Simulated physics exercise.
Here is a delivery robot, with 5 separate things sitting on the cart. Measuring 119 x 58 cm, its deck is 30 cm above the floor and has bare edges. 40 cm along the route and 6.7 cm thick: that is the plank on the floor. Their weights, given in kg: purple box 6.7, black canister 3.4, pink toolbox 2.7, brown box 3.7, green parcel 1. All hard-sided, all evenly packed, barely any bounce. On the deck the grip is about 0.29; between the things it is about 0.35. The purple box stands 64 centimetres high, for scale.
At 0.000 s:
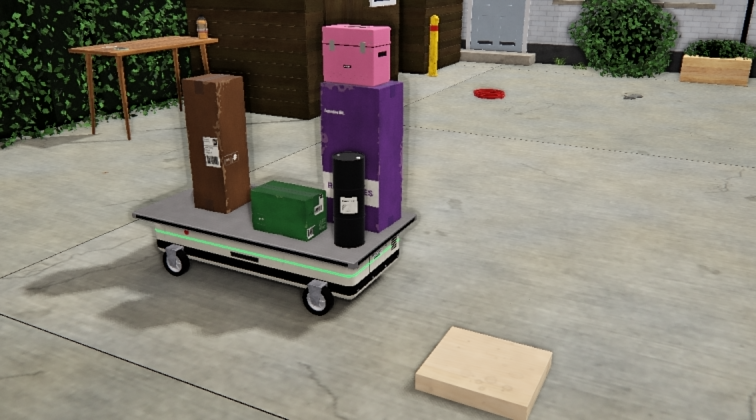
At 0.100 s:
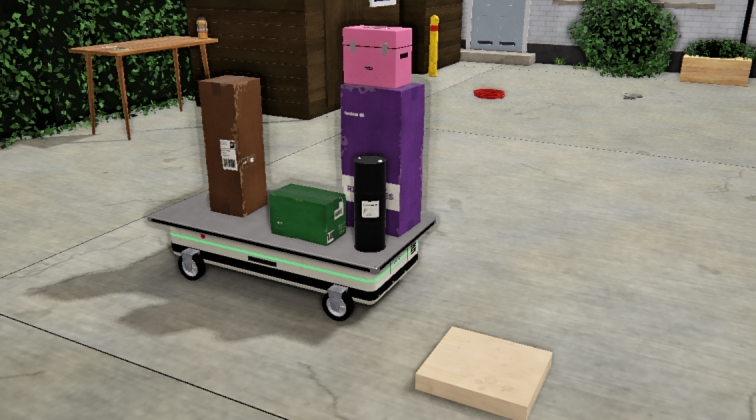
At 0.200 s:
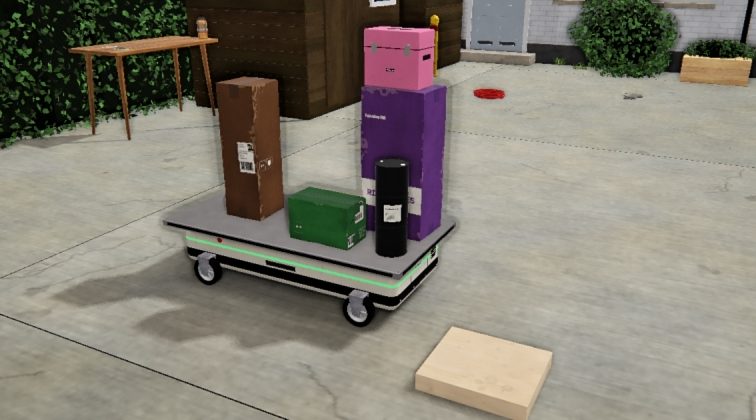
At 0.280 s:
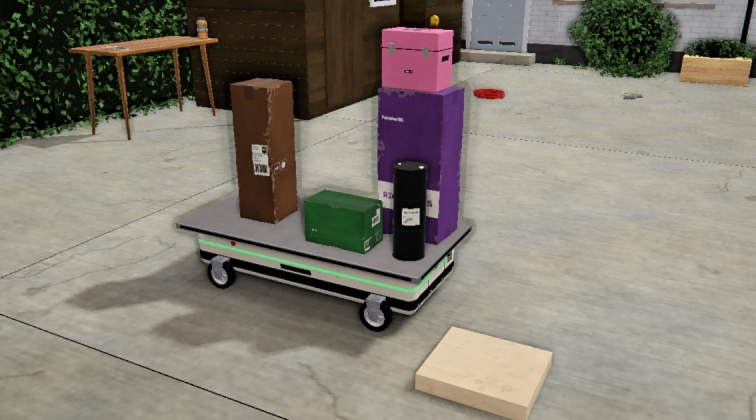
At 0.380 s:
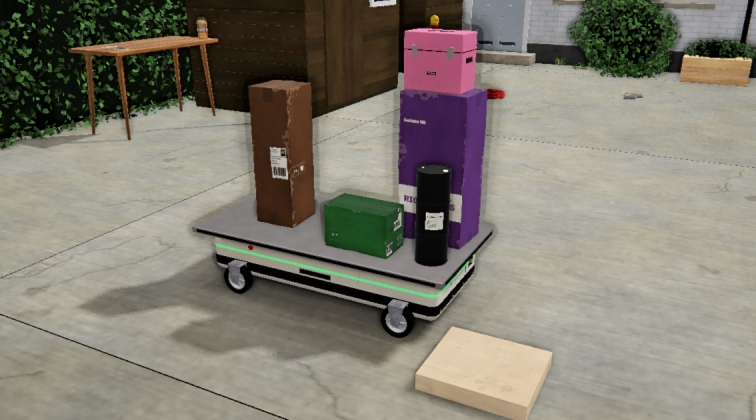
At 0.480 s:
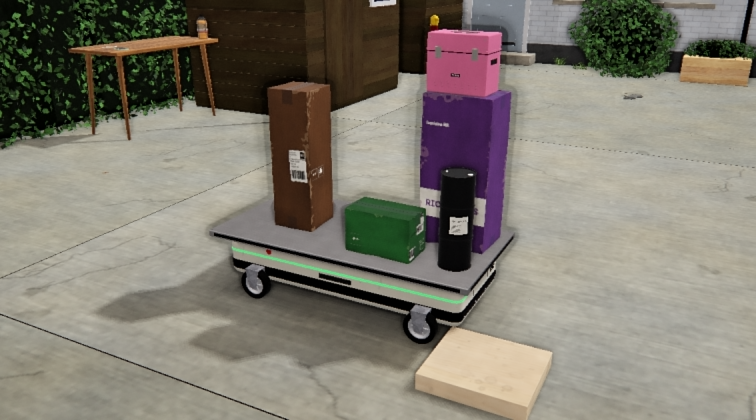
The footage shows a wheeled delivery robot carrying a brown box, a green parcel, a black canister and a purple box topped by a pink toolbox, rolling steadily rightward across paving and drawing close to a plank on the floor.
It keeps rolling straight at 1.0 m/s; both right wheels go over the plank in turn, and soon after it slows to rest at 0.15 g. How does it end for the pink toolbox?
The pink toolbox remains upright.
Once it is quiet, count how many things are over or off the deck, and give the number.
Total count: 1.
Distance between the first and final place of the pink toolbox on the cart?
Net shift near 6 cm.
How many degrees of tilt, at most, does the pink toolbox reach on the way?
No more than 8°, at the worst moment.
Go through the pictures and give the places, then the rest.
In the first picture, 0 cm covered; pink toolbox (356, 55); purple box (363, 154).
In the second picture, 10 cm covered; brown box (235, 146); green parcel (308, 214).
In the third picture, 20 cm covered; purple box (403, 160); black canister (392, 208).
In the fourth picture, 28 cm covered; brown box (266, 151); green parcel (344, 221).
In the fifth picture, 38 cm covered; purple box (441, 165); black canister (433, 215).
In the sixth picture, 48 cm covered; pink toolbox (463, 62); brown box (302, 156).
After 1.08 s, 108 cm covered; pink toolbox leaning 4° near (597, 67); black canister leaning 25°; purple box leaning 5°.
After 1.68 s, 168 cm covered; pink toolbox leaning 3°; black canister leaning 50°; green parcel slid 12 cm.
After 2.68 s, 239 cm covered; black canister now off the deck; pink toolbox slid 6 cm; brown box leaning 8°.
At rest (4.7 s), off the deck and tipped over, black canister; not toppled but over 10 cm from the start, green parcel; the other 3 in place, give or take 10 cm.
